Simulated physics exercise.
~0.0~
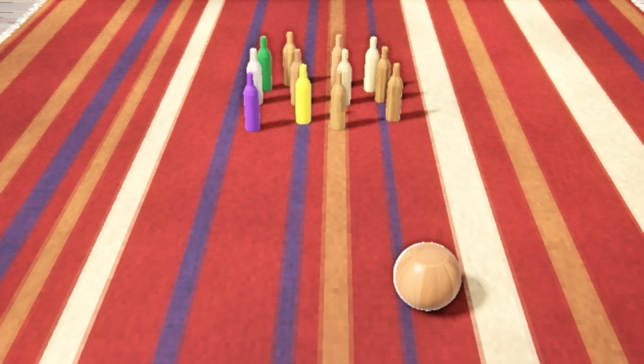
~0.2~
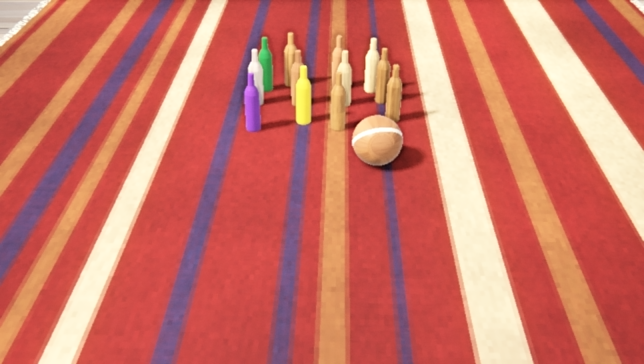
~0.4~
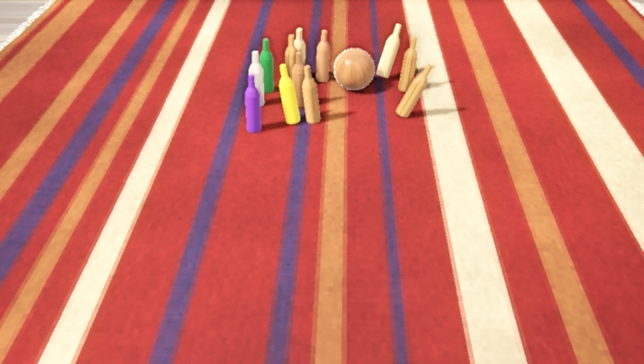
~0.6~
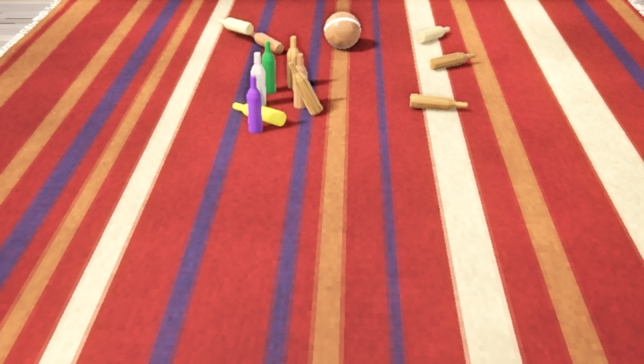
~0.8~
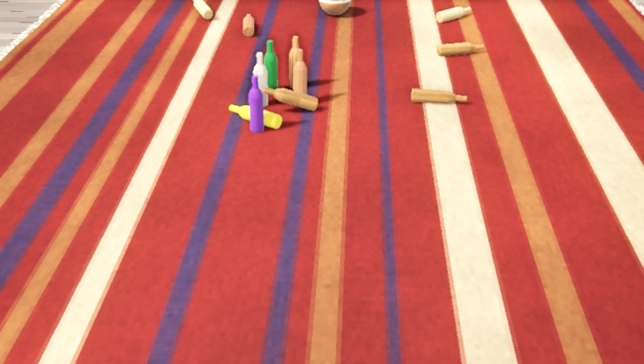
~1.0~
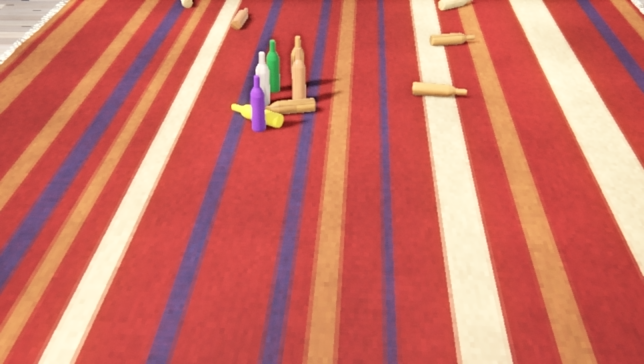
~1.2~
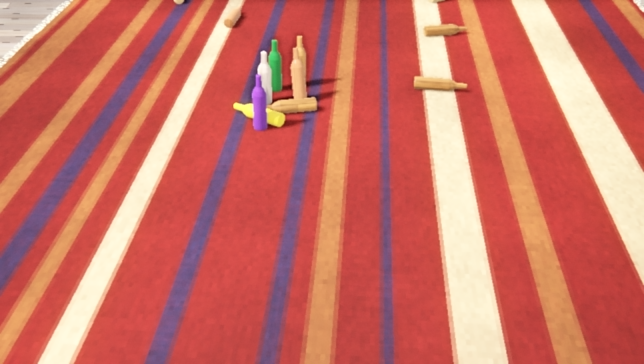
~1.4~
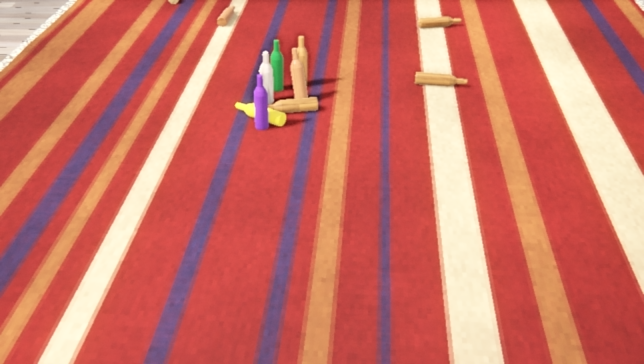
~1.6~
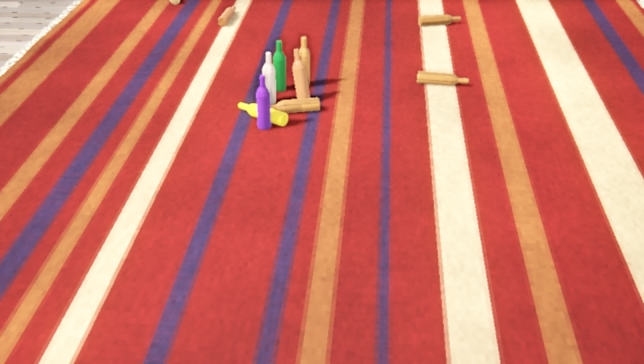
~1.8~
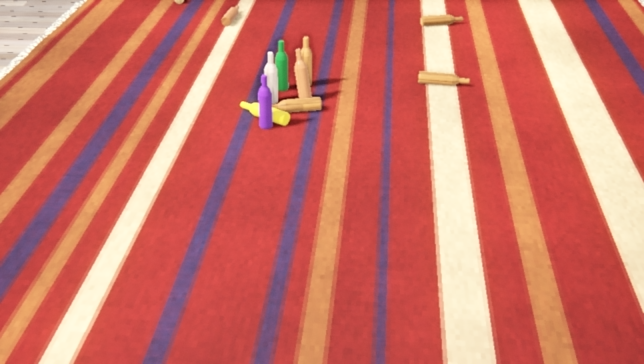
A wooden ball rolled up a striped rug into a group of bottle-shaped skittles, scattering several to both sides before rolling out of view at the top, leaving the yellow one lying flat while the purple and green ones stayed standing.
